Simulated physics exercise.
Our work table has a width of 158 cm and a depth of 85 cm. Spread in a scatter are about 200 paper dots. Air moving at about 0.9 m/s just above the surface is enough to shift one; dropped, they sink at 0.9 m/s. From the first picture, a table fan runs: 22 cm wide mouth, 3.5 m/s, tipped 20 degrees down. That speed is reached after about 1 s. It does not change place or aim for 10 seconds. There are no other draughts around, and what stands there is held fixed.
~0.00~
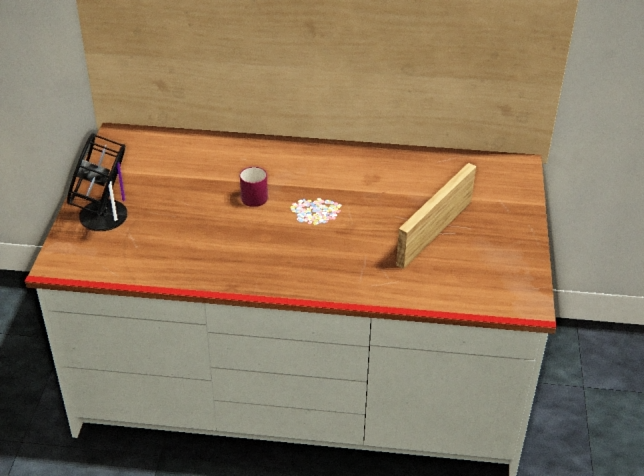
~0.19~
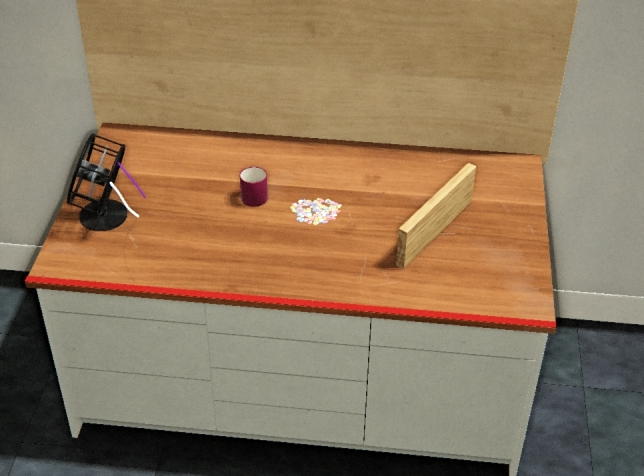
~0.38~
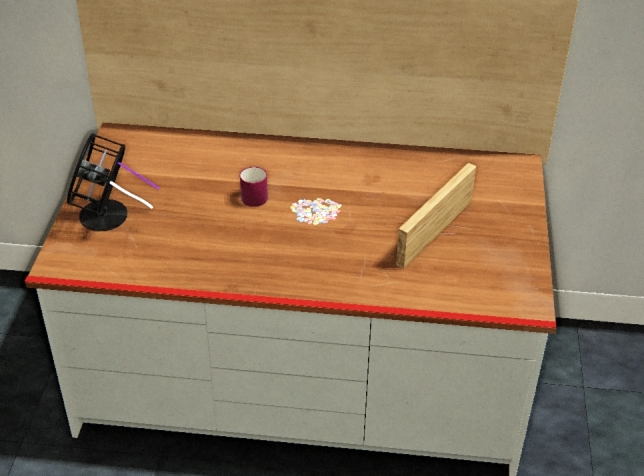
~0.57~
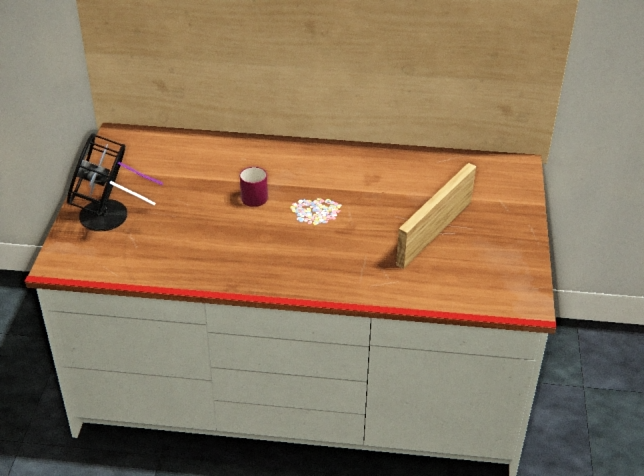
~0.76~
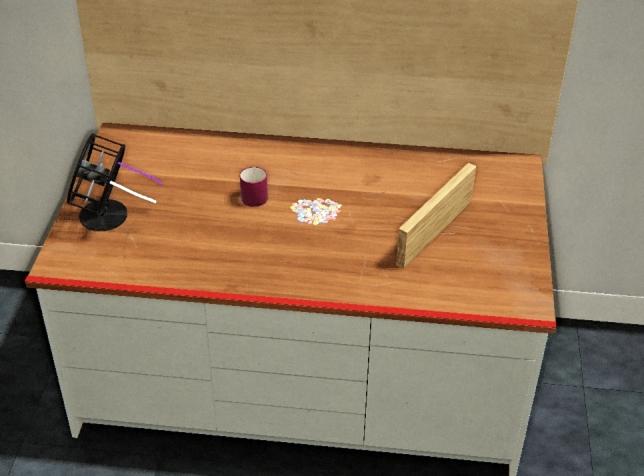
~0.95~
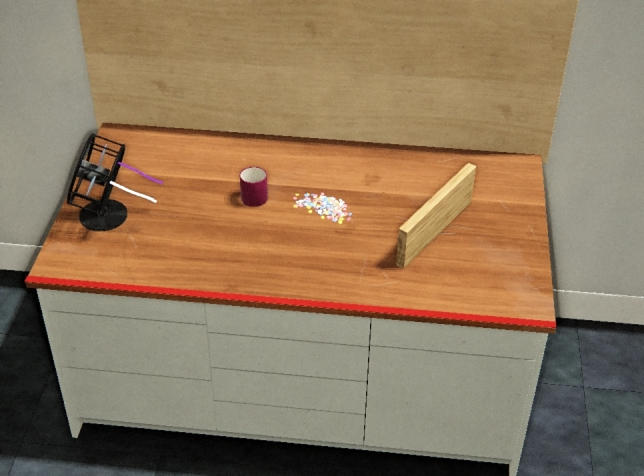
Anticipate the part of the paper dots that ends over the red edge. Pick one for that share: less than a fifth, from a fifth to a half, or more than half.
Under one fifth.
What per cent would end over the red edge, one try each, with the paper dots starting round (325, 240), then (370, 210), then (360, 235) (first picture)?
Roughly 20 %, then 0 %, then 0 %.
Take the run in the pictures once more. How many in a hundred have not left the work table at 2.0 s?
Reading: About 80 %.
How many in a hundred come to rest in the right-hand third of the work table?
Near 10 %.
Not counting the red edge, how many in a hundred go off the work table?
Roughly 90 per cent.
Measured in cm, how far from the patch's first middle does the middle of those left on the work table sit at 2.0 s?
It works out to close to 15 cm.
After 2.0 s the count stands so, 0 % are over the red edge; the middle of those still in play is near (358, 200).
After 3.2 s the count stands so, 0 % are over the red edge; the middle of those still in play is near (438, 171).
After 5.5 s the count stands so, 0 % are over the red edge; the middle of those still in play is near (445, 165).
After 10.0 s, at the end, 0 % are over the red edge.
